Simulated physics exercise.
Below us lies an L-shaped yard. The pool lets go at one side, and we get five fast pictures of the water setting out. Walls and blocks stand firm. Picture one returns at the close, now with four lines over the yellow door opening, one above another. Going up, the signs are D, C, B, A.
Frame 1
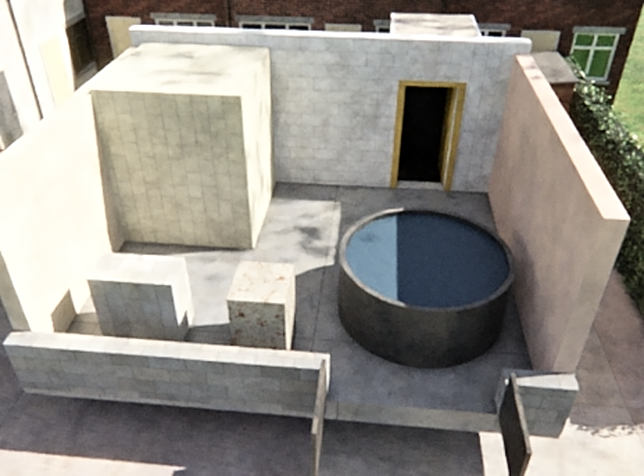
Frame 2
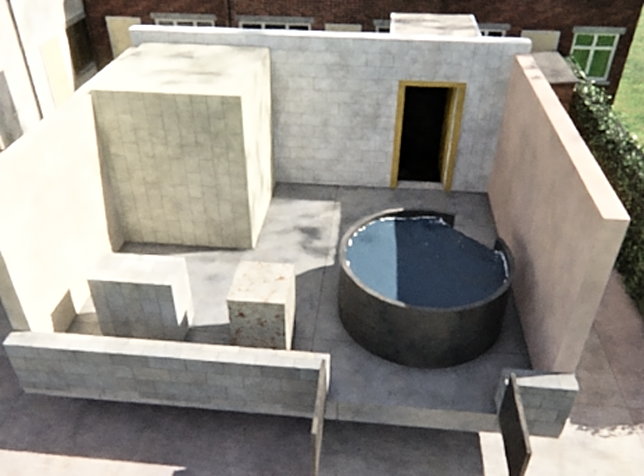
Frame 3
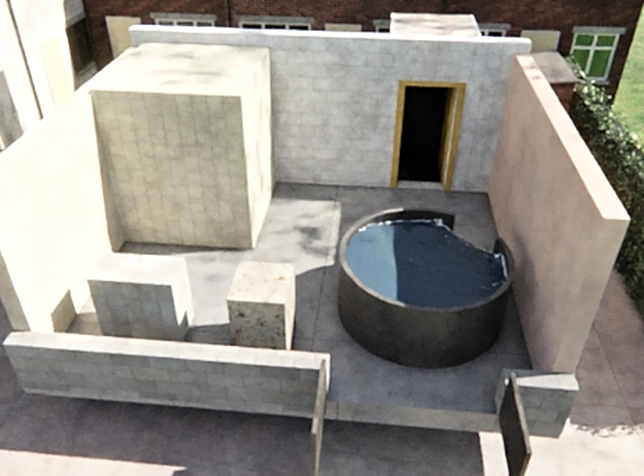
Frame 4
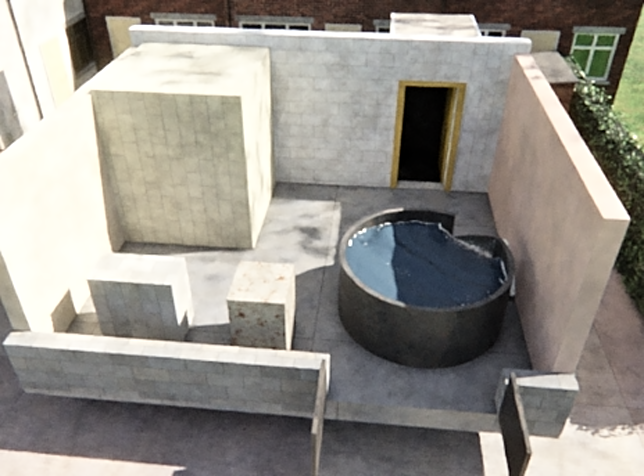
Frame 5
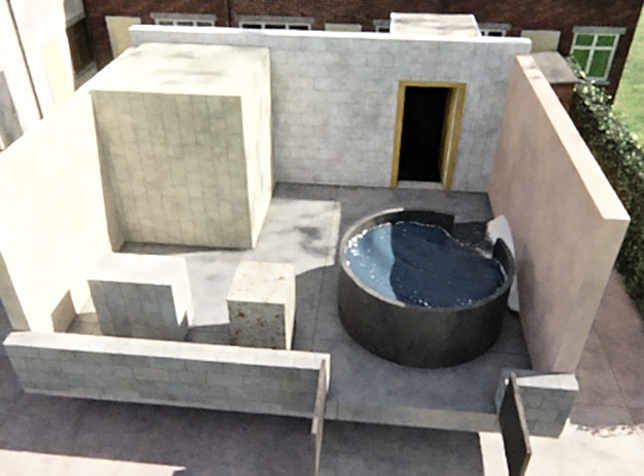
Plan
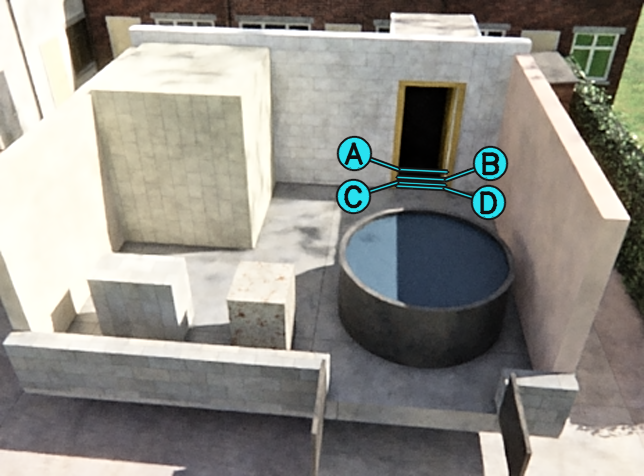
The still water in a round, dark pool began to ripple and churn as a gap appeared in its back right rim, and then white water showed on the ground beside the yard's right wall.
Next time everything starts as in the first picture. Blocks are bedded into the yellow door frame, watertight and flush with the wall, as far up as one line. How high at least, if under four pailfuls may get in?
A will do.
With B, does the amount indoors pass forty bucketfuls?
No.
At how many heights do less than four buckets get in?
One of them.
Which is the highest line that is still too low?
It is B.
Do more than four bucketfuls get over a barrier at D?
Yes, it does.
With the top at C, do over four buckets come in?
Yes, that goes wrong.
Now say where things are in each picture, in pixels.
The first picture shows water in the pool at rest, its middle at (425, 258); foot of the yellow doorway at (420, 189); open gate at (415, 358).
In the second picture, water covers 1 % of the ground, its front hidden from here.
In the third picture, water covers 3 % of the ground, its front hidden from here.
In the fourth picture, water covers 6 % of the ground, its front hidden from here.
In the fifth picture, 8 % of the ground under water, visible out to (496, 220).
In cyan, A at (422, 170); B at (421, 178); C at (421, 183); D at (420, 187); from the bottom up D, C, B, A.
With A, a bucket or two gets in.
With B, about 14 bucketfuls get in.
With C, dozens of bucketfuls pour in.
With D, dozens of bucketfuls pour in.
